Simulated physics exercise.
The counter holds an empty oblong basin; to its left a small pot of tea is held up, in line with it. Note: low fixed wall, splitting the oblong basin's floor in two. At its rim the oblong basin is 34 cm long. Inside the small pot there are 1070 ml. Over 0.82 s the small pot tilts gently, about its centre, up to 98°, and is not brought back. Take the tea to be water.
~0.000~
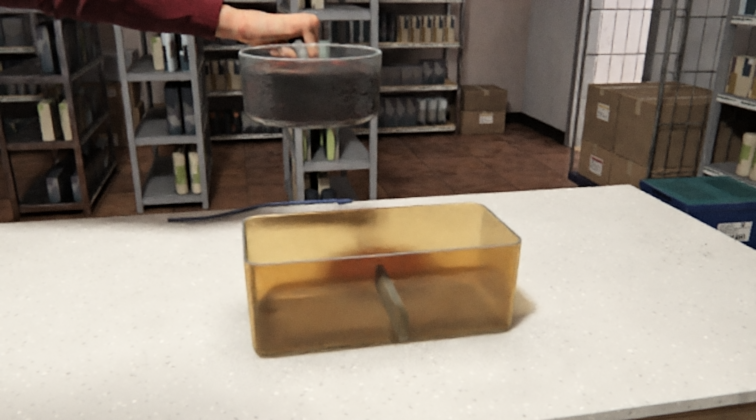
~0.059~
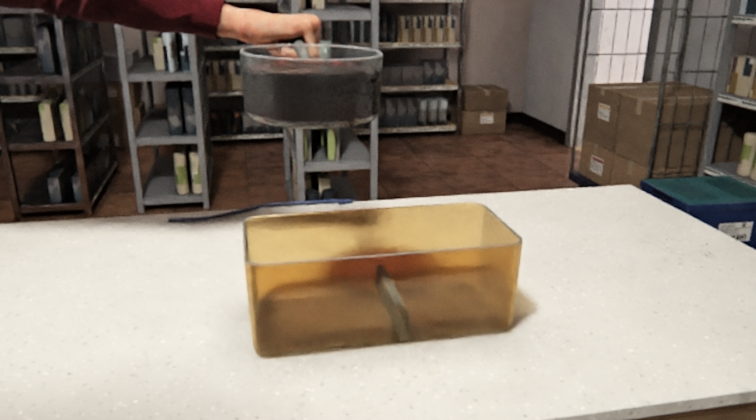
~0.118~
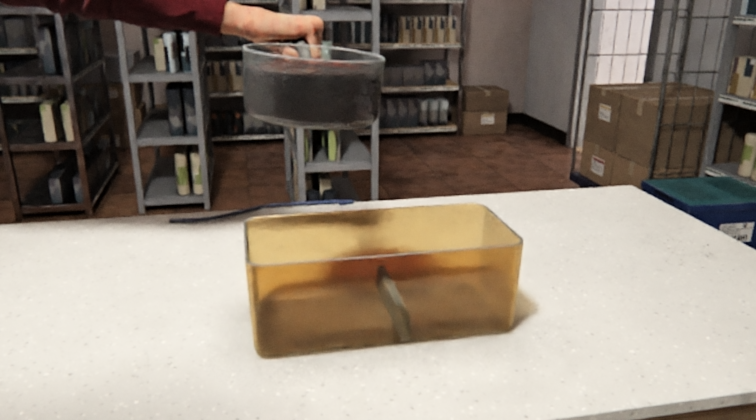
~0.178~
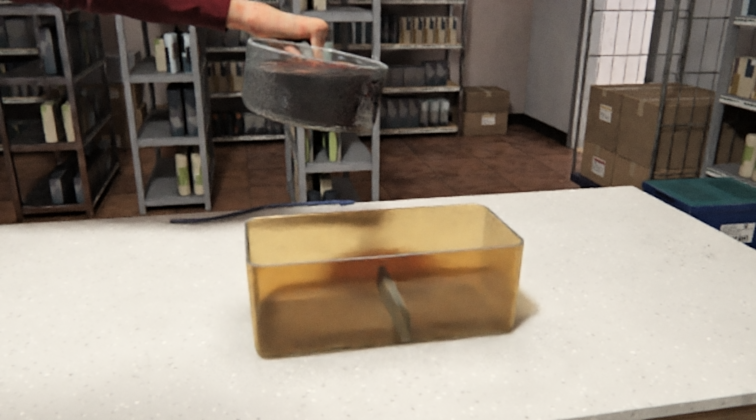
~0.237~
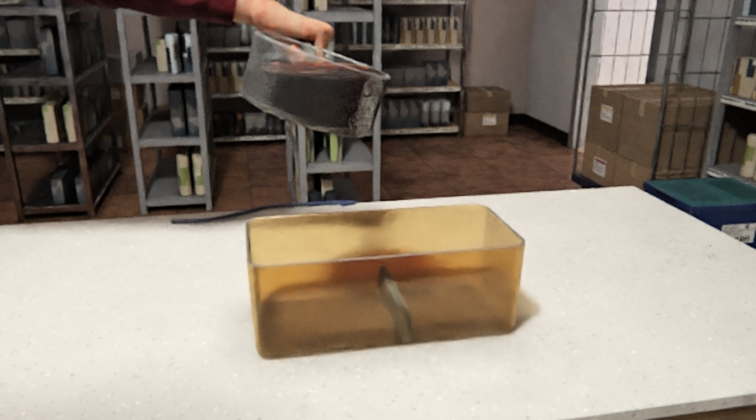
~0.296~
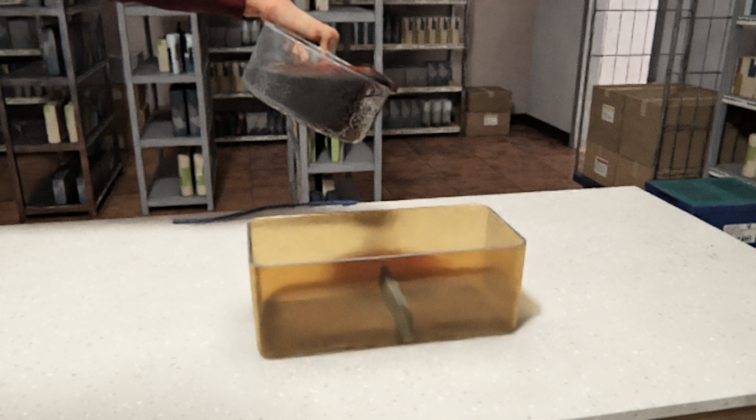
Above an oblong basin on a pale counter, a hand gently tilts a small pot rightward.
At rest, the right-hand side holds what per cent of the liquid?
It holds some 79 in every hundred.
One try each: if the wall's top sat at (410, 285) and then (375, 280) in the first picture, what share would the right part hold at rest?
The first try gives 55 percent and the second 90 percent.
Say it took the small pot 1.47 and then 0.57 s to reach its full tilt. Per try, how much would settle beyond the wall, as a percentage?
Try 1: Approx. 85 %; try 2: Approx. 70 %.
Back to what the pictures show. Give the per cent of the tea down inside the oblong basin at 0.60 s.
Near 18 in a hundred.
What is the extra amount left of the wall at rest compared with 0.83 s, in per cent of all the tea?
Roughly 12 per cent.
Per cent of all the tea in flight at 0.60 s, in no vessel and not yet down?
About 48 per cent.
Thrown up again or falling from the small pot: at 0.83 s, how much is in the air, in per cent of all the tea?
Around 12 percent of the liquid.
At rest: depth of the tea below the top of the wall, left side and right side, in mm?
30 mm left, 0 mm right.
After 0.60 s the tilt is 82° and 33 per cent is still to pour, 0 is left of the wall and 19 right of it.
After 0.83 s the tilt is 98° and 8 per cent is still to pour, 8 is left of the wall and 72 right of it.
After 1.06 s the tilt is 98° and 1 per cent is still to pour, 14 is left of the wall and 80 right of it.
After 1.32 s the tilt is 98° and 0 per cent is still to pour, 18 is left of the wall and 80 right of it.
In the end 20 per cent lies left of the wall, 79 right of it and 1 outside.
